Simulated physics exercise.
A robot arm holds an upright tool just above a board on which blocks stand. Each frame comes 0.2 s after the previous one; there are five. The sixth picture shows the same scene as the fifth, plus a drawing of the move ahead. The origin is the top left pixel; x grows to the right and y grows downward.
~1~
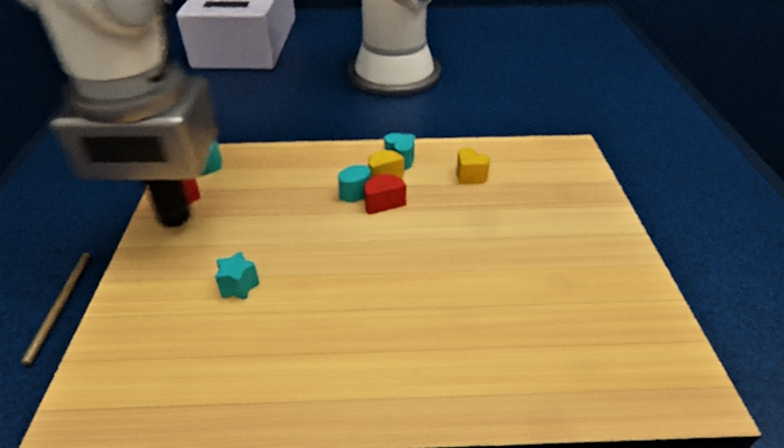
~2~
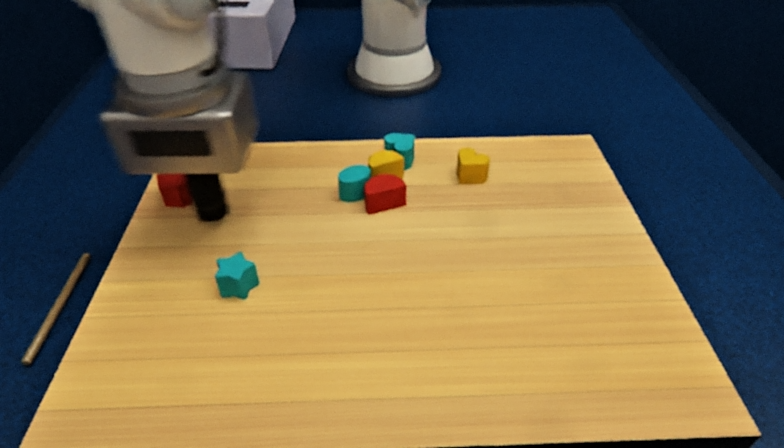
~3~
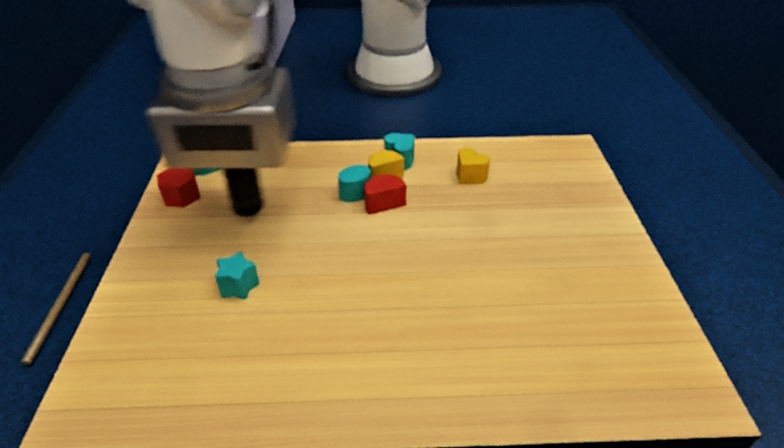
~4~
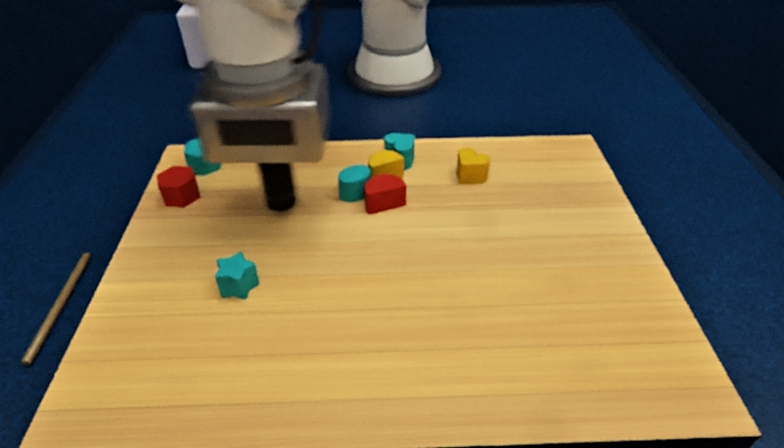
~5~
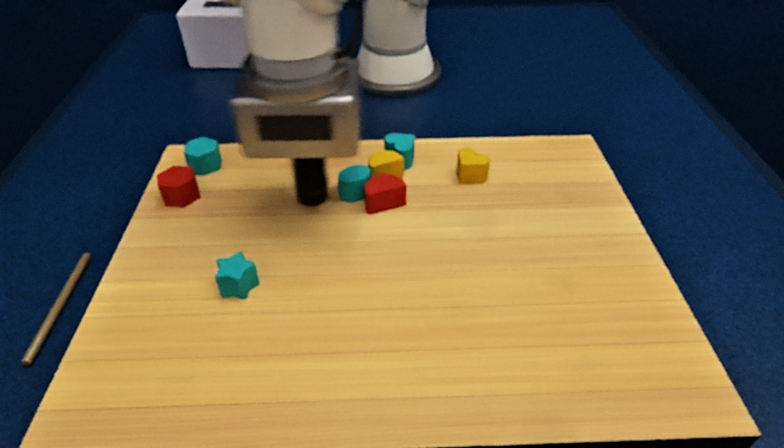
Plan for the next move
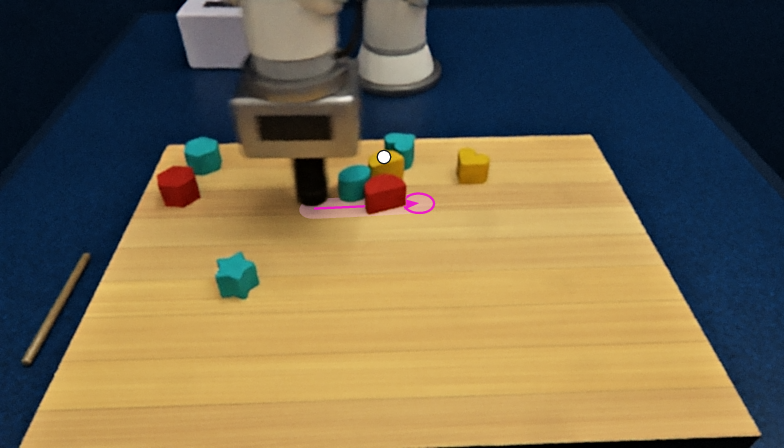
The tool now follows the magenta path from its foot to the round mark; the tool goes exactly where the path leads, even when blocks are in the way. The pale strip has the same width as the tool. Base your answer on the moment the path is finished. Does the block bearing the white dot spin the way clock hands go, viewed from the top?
I'd say yes.
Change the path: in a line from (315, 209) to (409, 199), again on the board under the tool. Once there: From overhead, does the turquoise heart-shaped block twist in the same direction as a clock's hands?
In short: No.
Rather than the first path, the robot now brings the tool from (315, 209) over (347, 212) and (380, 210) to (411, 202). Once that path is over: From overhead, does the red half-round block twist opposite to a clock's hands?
Final answer: Yes.
The line goes in a line from (315, 209) to (419, 203); the dot is on the yellow half-round block.
On the path given first. One third of the way, tool at (349, 196); turquoise oval block at (367, 169), turned 25° anticlockwise; yellow half-round block at (393, 153); turquoise heart-shaped block at (404, 139), turned 15° anticlockwise.
Two thirds of the way, tool at (384, 194); turquoise oval block at (378, 165), turned 85° anticlockwise; red half-round block at (417, 178), turned 15° anticlockwise; yellow half-round block at (393, 151), turned 30° clockwise; turquoise heart-shaped block at (405, 138), turned 25° anticlockwise.
At the end, tool at (419, 192); turquoise oval block at (378, 165), turned 85° anticlockwise; red half-round block at (447, 172), turned 40° anticlockwise; yellow half-round block at (393, 151), turned 30° clockwise; turquoise heart-shaped block at (405, 138), turned 25° anticlockwise.
